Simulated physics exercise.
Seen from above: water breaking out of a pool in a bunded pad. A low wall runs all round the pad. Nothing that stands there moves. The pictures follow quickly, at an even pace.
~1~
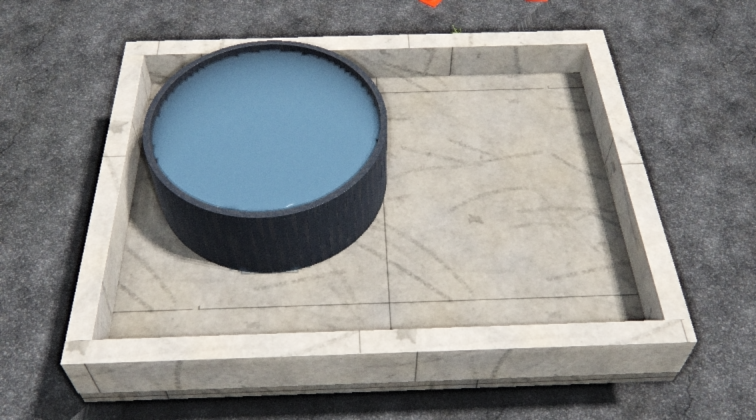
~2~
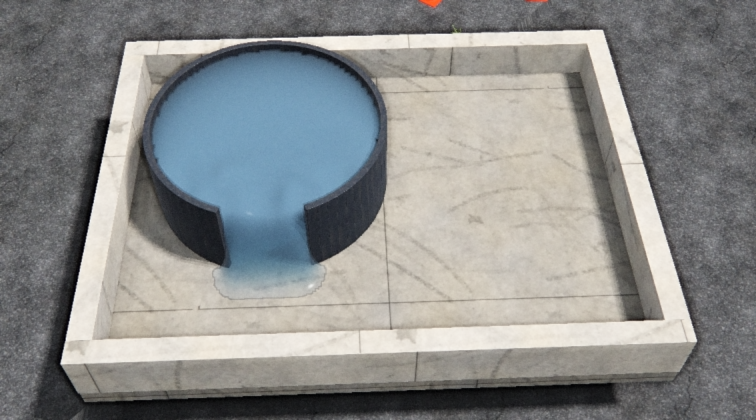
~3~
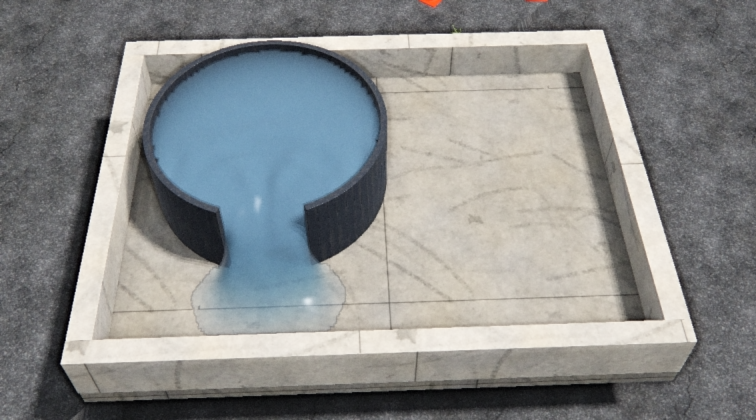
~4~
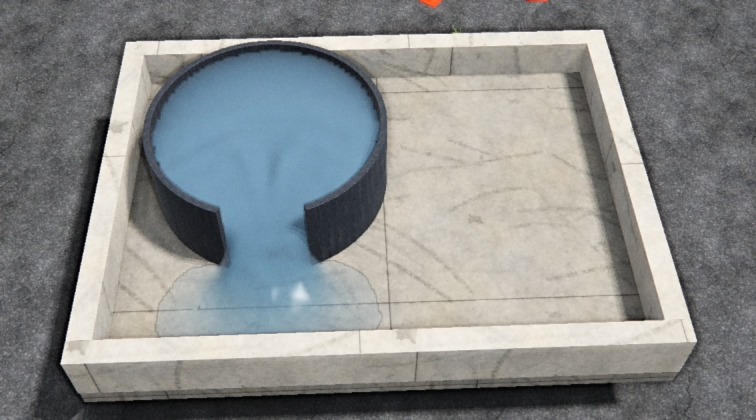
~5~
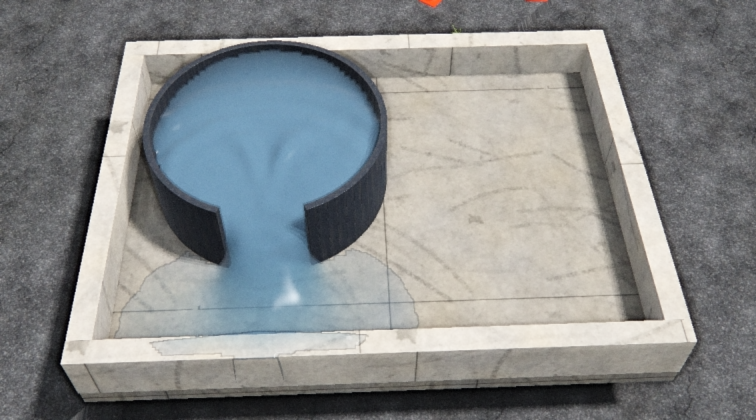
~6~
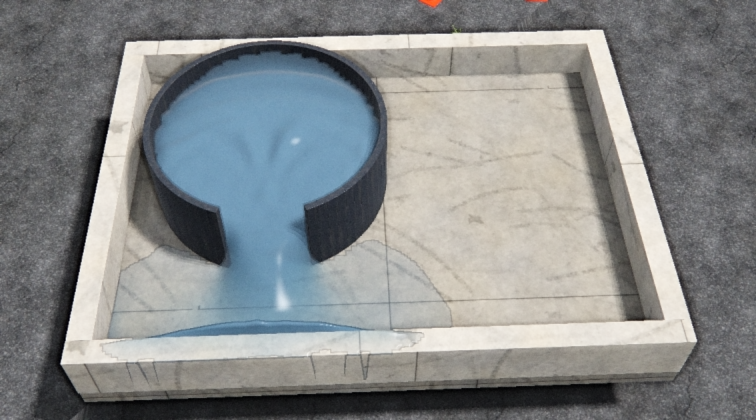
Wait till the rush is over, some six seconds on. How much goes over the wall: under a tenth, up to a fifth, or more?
Over the wall goes less than a tenth.
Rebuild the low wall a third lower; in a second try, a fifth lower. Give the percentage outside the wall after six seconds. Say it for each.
About 14 and 8 per cent.
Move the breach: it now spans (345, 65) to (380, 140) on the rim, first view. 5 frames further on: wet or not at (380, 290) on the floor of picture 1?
Verdict: Clear.
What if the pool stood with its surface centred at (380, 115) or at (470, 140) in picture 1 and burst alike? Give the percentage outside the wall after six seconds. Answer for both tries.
In turn 2 and 4 per cent.
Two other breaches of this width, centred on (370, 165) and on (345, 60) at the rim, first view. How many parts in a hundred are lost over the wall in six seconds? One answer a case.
Roughly 0 per cent, then 2 per cent.
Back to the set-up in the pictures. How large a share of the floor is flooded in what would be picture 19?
I make it 75 per cent.
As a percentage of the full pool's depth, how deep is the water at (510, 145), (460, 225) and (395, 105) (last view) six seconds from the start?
In turn 10, 14 and 25 in a hundred.
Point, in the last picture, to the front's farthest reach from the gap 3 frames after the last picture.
I would point to (591, 346).
A moment on, water covers 25 % of the floor; the low wall has let 0 % over.
Next, water covers 35 % of the floor; the low wall has let 1 % over.
Then, water covers 60 % of the floor; the low wall has let 4 % over.
Later, water covers 80 % of the floor; the low wall has let 4 % over.
In the end, water covers 85 % of the floor; the low wall has let 4 % over.
